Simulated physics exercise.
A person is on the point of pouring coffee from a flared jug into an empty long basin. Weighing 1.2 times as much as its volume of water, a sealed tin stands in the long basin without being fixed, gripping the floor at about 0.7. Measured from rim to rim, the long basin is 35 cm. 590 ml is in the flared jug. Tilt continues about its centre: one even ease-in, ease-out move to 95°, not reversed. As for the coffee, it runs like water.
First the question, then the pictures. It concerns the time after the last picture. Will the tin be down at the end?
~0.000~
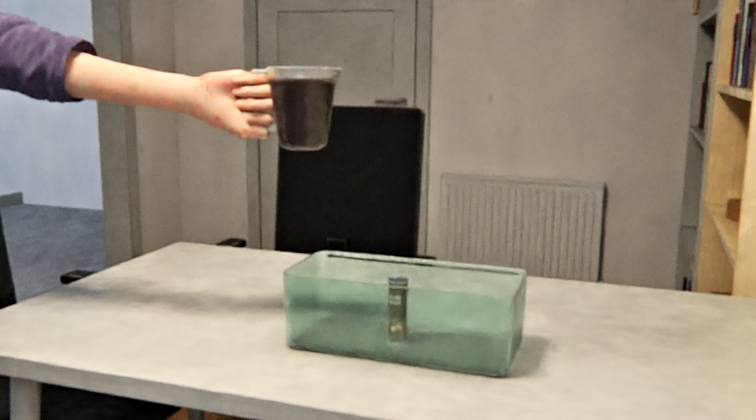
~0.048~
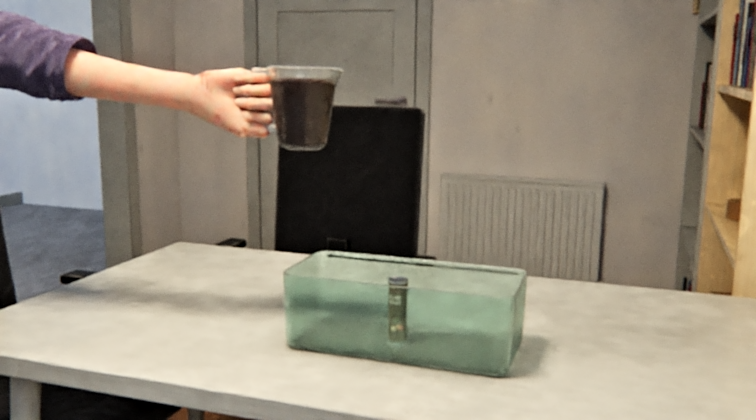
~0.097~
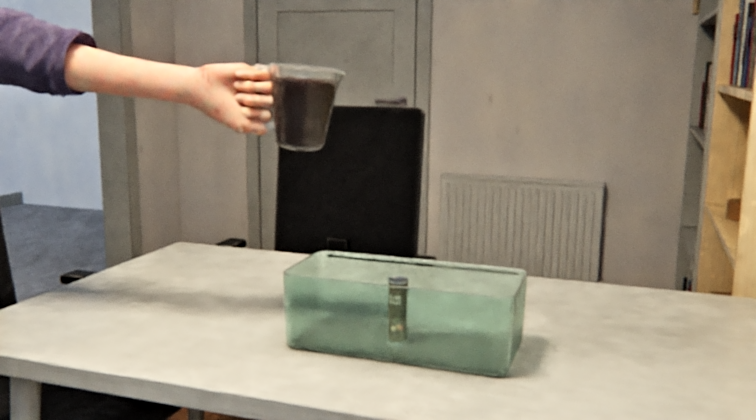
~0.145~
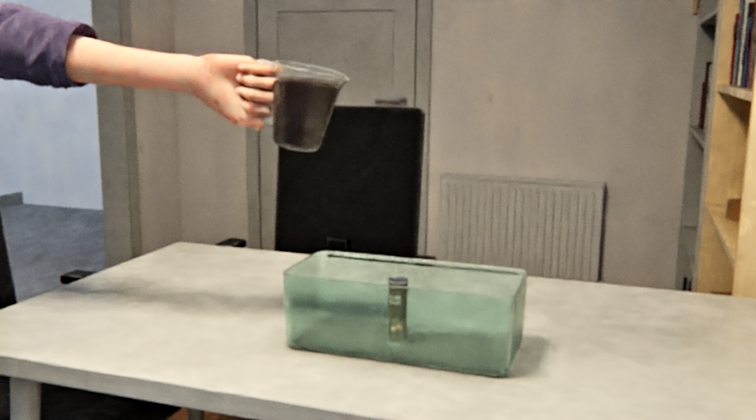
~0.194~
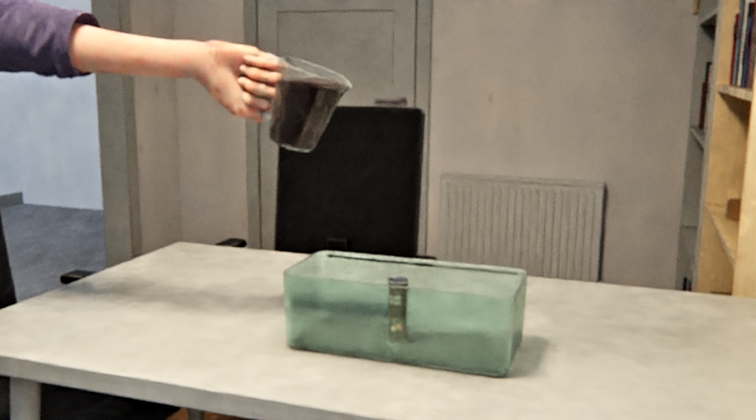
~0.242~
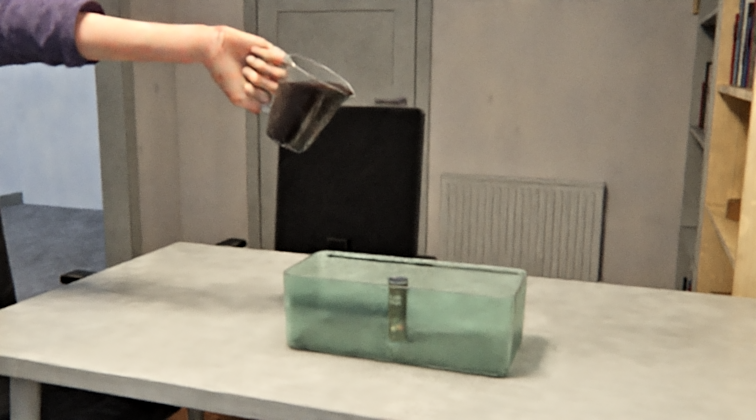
No.
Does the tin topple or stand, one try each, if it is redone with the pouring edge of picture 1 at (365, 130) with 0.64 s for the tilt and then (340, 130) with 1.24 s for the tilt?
Run one: It does not tip. Run two: It tumbles.
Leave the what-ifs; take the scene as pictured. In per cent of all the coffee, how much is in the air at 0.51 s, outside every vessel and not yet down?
It comes to about 36 percent.
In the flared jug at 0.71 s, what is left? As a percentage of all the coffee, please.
I reckon near 20 per cent still sits there.
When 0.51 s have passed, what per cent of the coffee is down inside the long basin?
Some 3 per cent.
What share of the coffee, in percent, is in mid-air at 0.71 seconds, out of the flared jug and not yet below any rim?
Roughly 32 per cent.
After 0.51 s the tilt is 86° and 60 per cent is still to pour; the tin stands where it began.
After 0.71 s the tilt is 95° and 20 per cent is still to pour; the tin stands where it began.
After 0.92 s the tilt is 95° and 4 per cent is still to pour; the tin stands where it began.
After 1.14 s the tilt is 95° and 0 per cent is still to pour; the tin stands where it began.
In the end the tin stands where it began.
